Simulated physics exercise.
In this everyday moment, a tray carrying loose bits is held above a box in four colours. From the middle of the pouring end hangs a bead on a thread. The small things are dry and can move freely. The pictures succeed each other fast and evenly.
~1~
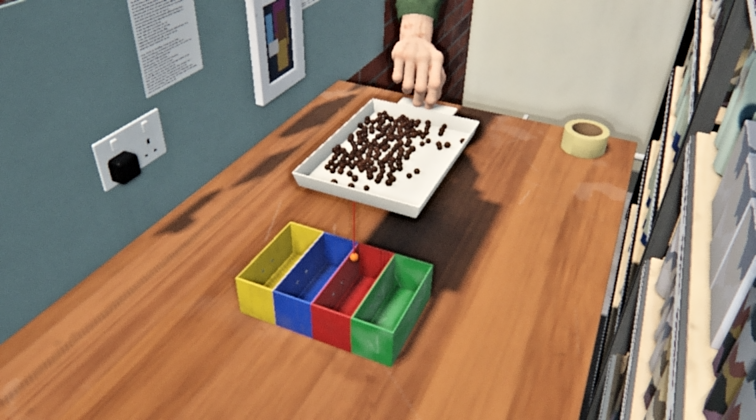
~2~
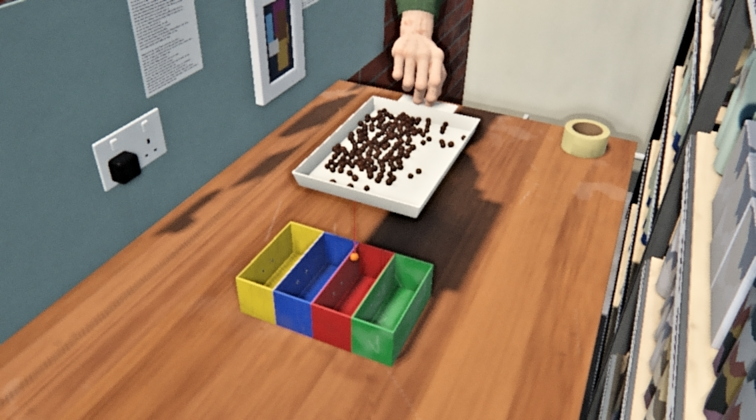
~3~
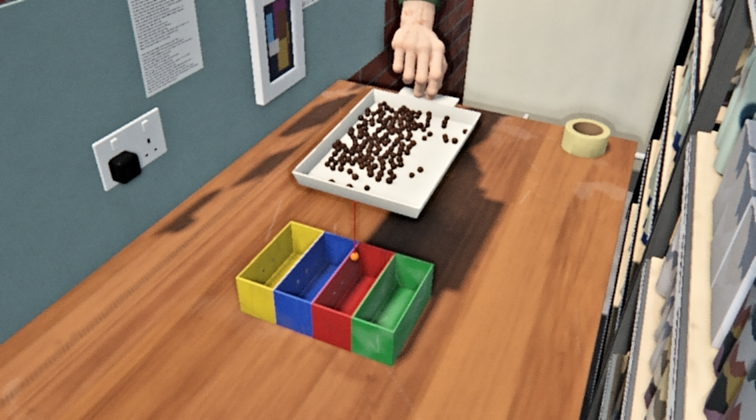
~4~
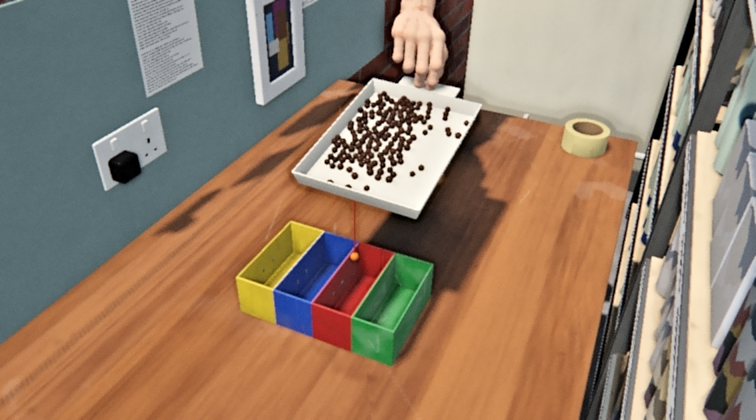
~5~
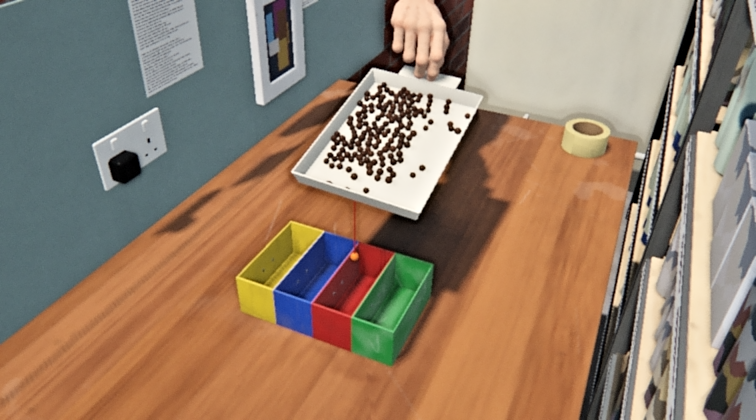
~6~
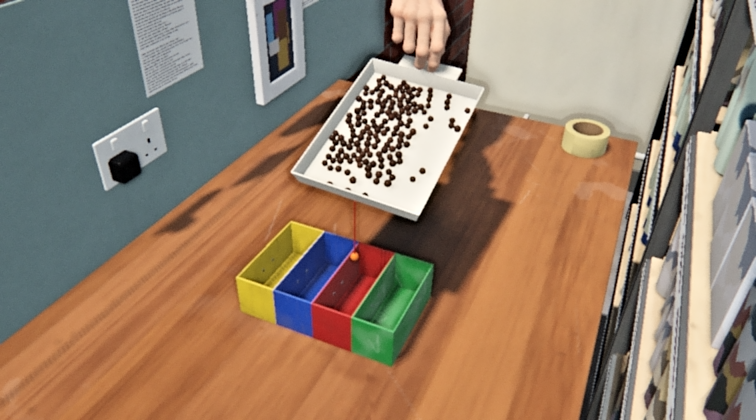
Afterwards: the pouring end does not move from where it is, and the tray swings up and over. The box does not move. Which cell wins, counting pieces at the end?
The green cell wins.
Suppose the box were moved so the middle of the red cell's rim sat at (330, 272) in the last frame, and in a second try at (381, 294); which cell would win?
At the first place the green cell, at the second the red one.
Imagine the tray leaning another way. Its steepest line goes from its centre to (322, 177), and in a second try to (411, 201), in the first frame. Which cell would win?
Case 1 goes to yellow, case 2 to that green cell.
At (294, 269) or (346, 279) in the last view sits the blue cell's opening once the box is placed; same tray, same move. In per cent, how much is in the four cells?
Close to 50 in a hundred, then close to 90 in a hundred.
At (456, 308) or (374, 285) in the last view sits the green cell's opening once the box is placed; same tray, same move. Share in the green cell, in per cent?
First placement: Some 0 %; second placement: Some 40 %.
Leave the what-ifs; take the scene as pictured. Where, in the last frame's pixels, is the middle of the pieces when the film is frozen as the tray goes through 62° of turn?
Somewhere about pixel (382, 201).
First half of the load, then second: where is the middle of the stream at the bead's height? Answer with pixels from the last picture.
I'd place the first part at (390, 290) and the rest at (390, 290).
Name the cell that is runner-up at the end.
It's the red cell that ends up second.
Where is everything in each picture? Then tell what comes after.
The first picture shows corners of the pouring end at (299, 172) and (416, 203), level; middle of the load at (382, 144), chocolate balls; bead on its thread at (354, 257); yellow cell at (256, 298); blue cell at (293, 311); red cell at (331, 325); green cell at (372, 339).
The second picture shows corners of the pouring end at (299, 171) and (417, 203), level; middle of the load at (382, 143).
The third picture shows corners of the pouring end at (299, 171) and (417, 204), tipped barely, lowest at the right corner; middle of the load at (383, 138), a small part on the move.
The fourth picture shows corners of the pouring end at (298, 170) and (416, 206), tipped a little, lowest at the right corner; middle of the load at (383, 133), a small part on the move.
The fifth picture shows corners of the pouring end at (298, 170) and (416, 208), tipped a little, lowest at the right corner; middle of the load at (382, 128), a small part on the move.
The sixth picture shows corners of the pouring end at (297, 170) and (416, 210), tipped clearly, lowest at the right corner; middle of the load at (381, 126), nearly all on the move; yellow cell at (256, 297); blue cell at (293, 310); red cell at (332, 324); green cell at (372, 339).
Soon after the last picture, tray tipped steeply; most on the tray; a small part in the green cell; a stray few in the red cell; a small part falling or outside the box.
A little later, tray tipped past a quarter turn; a stray few on the tray; about half in the green cell; about a quarter in the red cell; a stray few in the blue cell; about a quarter falling or outside the box.
Later still, tray tipped past a quarter turn; about half in the green cell; about a quarter in the red cell; a stray few in the blue cell; a stray few in the yellow cell; about a quarter falling or outside the box.
By the end, tray tipped past a quarter turn; about half in the green cell; about a quarter in the red cell; a stray few in the blue cell; a stray few in the yellow cell; about a quarter outside the box.
